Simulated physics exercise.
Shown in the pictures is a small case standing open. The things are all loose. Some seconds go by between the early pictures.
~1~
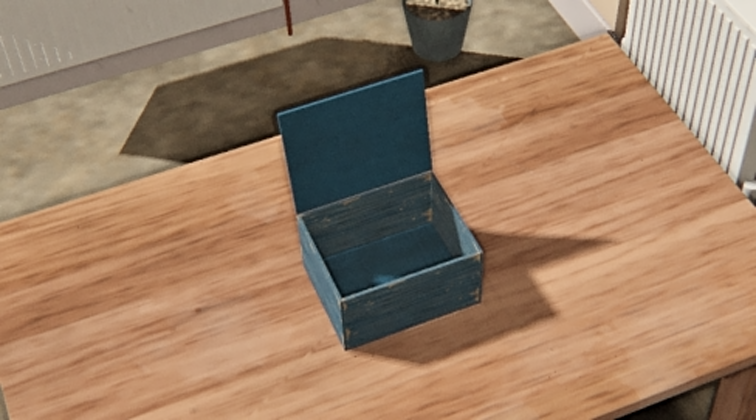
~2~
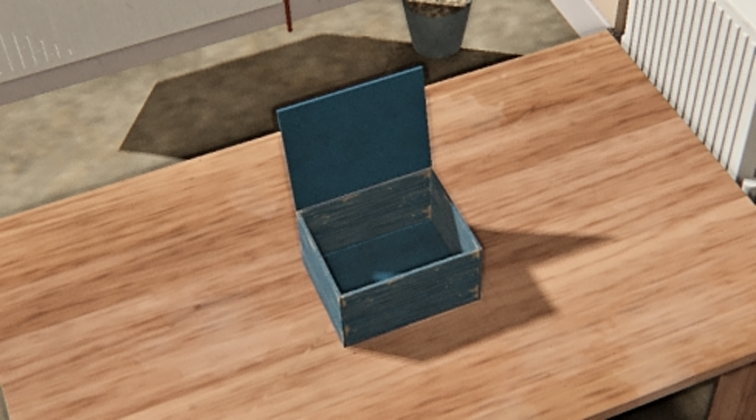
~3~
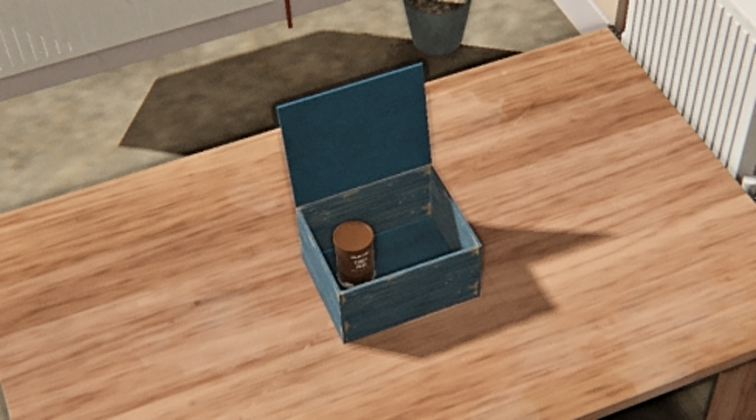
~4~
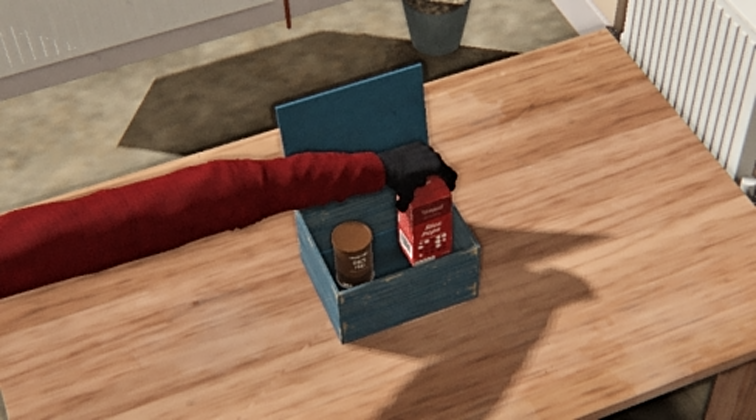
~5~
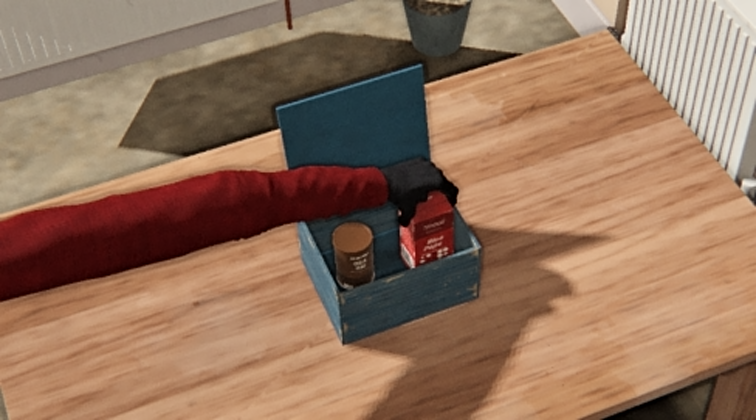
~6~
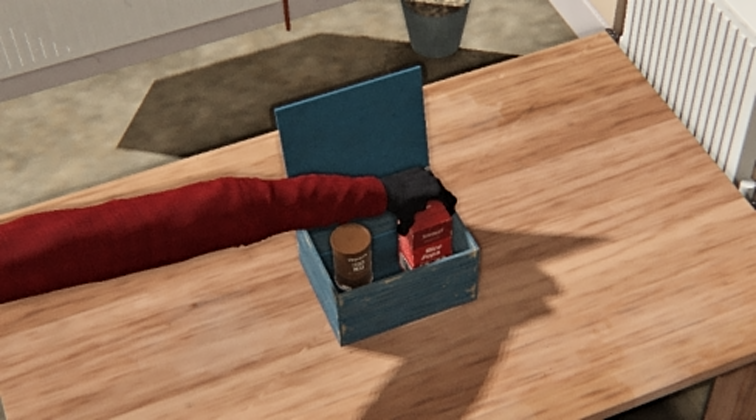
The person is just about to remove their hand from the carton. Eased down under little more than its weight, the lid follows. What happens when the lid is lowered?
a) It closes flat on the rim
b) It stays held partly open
It stays held partly open (b).
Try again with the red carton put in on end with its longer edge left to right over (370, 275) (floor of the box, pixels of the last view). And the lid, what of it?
In that case, no gap is left.
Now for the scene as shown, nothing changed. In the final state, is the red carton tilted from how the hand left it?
Observation: The red carton keeps the set orientation.
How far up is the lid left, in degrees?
Some 14°.
Then, 1.20 s on from there, lid starting down.
Then, 1.60 s on from there, lid 57° above the rim.
Then, 1.90 s on from there, lid 23° above the rim.
In the end, lid 15° above the rim; both unmoved. At the end, from the last picture's camera, red carton near (425, 242).
